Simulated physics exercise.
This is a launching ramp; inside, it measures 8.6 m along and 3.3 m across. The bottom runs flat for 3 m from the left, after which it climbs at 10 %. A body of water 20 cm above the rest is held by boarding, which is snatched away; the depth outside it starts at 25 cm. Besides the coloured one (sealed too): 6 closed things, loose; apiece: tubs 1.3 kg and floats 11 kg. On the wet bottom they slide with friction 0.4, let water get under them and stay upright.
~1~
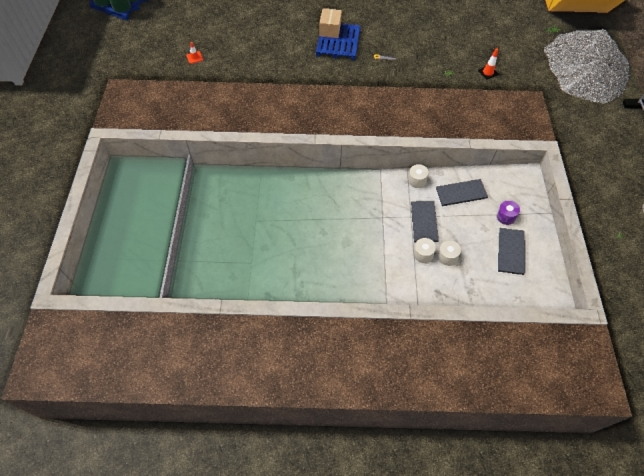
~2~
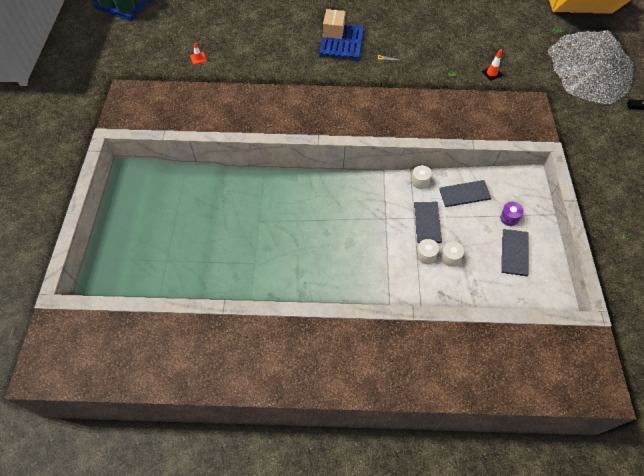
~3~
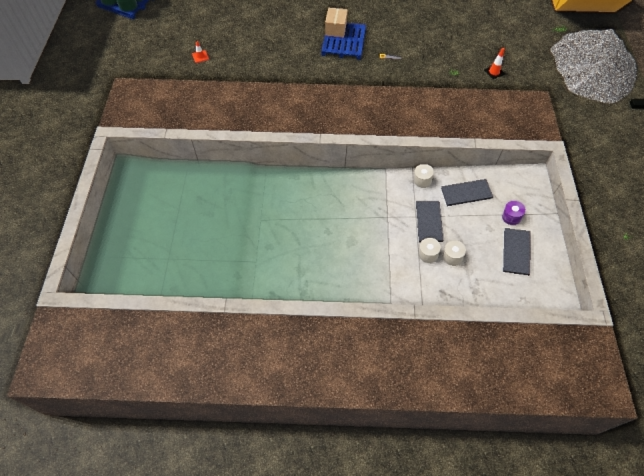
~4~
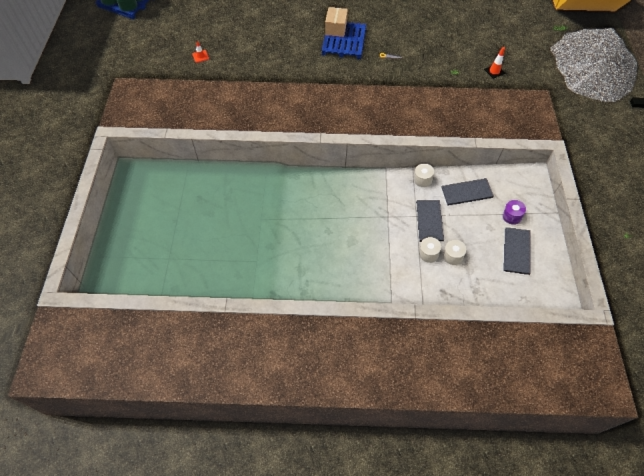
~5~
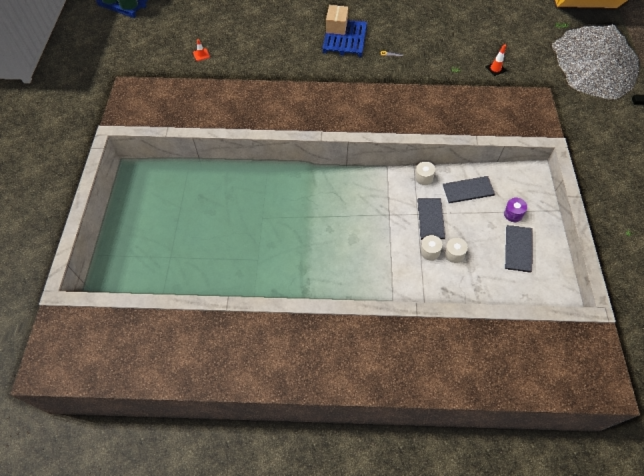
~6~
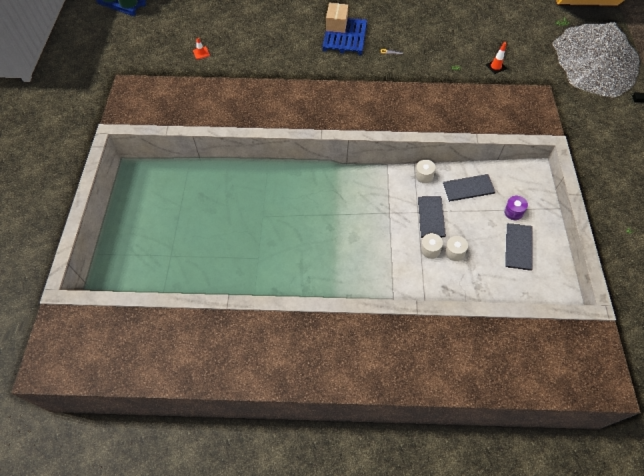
Launching ramp with a dividing board vanishing and green water shifting rightward, while the purple tub and surrounding objects stay still.
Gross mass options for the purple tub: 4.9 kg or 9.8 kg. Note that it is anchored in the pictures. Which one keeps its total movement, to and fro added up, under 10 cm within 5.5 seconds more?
Either - the lower one already does.
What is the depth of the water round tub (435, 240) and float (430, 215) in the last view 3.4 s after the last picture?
Some 6 cm at the first, some 6 cm at the second.
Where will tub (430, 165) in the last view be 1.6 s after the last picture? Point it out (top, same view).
It would be close to (456, 164) by then.
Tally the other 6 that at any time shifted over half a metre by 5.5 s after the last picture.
By my tally, 5.
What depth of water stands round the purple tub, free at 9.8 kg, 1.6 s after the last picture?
Something like 0 centimetres.
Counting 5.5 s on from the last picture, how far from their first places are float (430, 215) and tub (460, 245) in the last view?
In turn: 200 cm, 140 cm.
Then, 0.6 s after the last picture the purple tub would be 0 cm from its start with 4.9 kg and 0 cm from its start with 9.8 kg; 0 cm of water round it then.
Then, 1.6 s after the last picture the purple tub would be 0 cm from its start with 4.9 kg and 0 cm from its start with 9.8 kg; 0 cm of water round it then.
Then, 3.4 s after the last picture the purple tub would be 0 cm from its start with 4.9 kg and 0 cm from its start with 9.8 kg; 2 cm of water round it then.
Then, 5.5 s after the last picture the purple tub would be 0 cm from its start with 4.9 kg and 0 cm from its start with 9.8 kg; 1 cm of water round it then.
